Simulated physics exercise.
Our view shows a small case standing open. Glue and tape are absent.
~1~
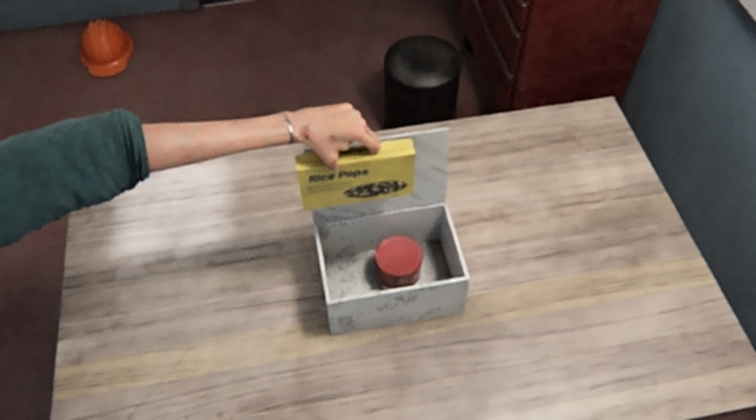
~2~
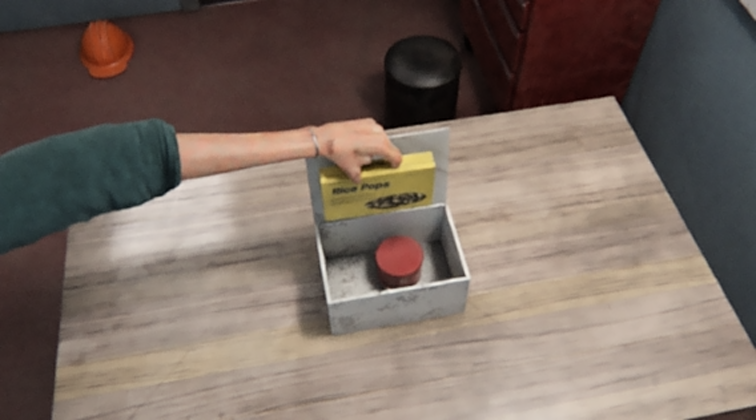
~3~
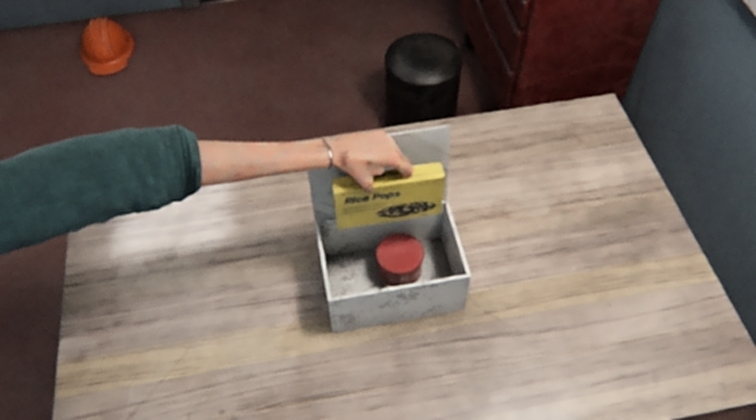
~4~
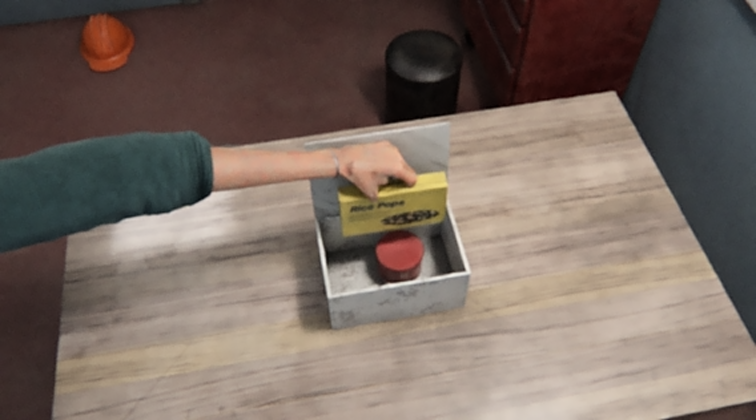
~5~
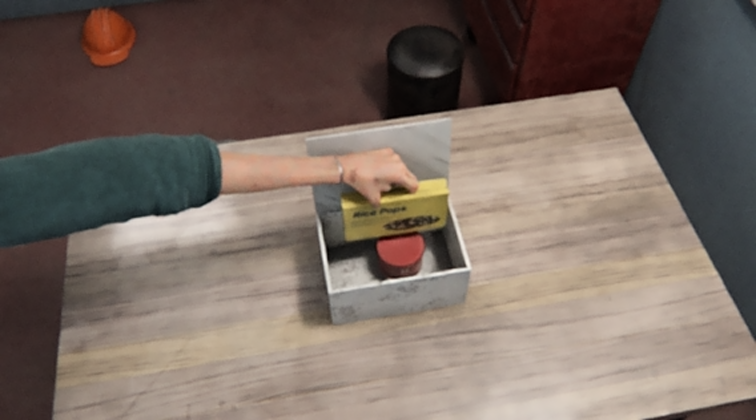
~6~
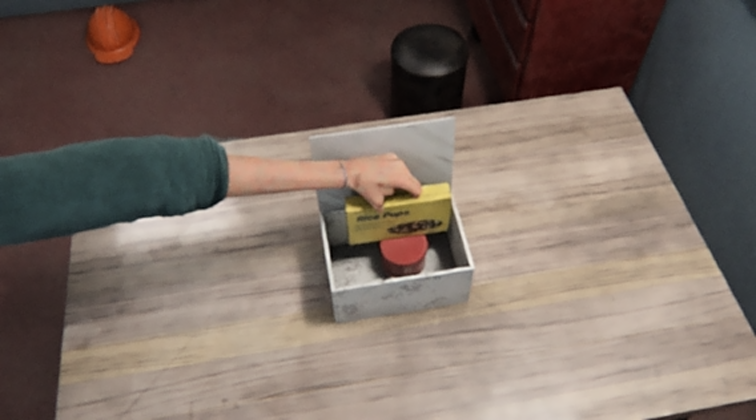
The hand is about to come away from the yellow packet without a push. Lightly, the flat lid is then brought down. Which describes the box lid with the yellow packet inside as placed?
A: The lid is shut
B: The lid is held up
The lid is shut.
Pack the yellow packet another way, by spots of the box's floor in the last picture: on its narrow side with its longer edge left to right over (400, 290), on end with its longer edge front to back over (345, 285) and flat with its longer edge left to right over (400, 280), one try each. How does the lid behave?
So: First open, second open, third shut tight.
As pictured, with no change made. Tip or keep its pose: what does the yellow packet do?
It ends up leaning.
Then, 1.60 s later than the last frame, lid 60° above the rim; yellow packet tilted by 8° near (399, 218).
Then, 1.90 s later than the last frame, lid 25° above the rim; yellow packet tilted by 56° near (403, 242).
When it is over, lid shut; lying over in the box, yellow packet; red tub as before. End places, in pixels of the last picture, yellow packet near (404, 253).
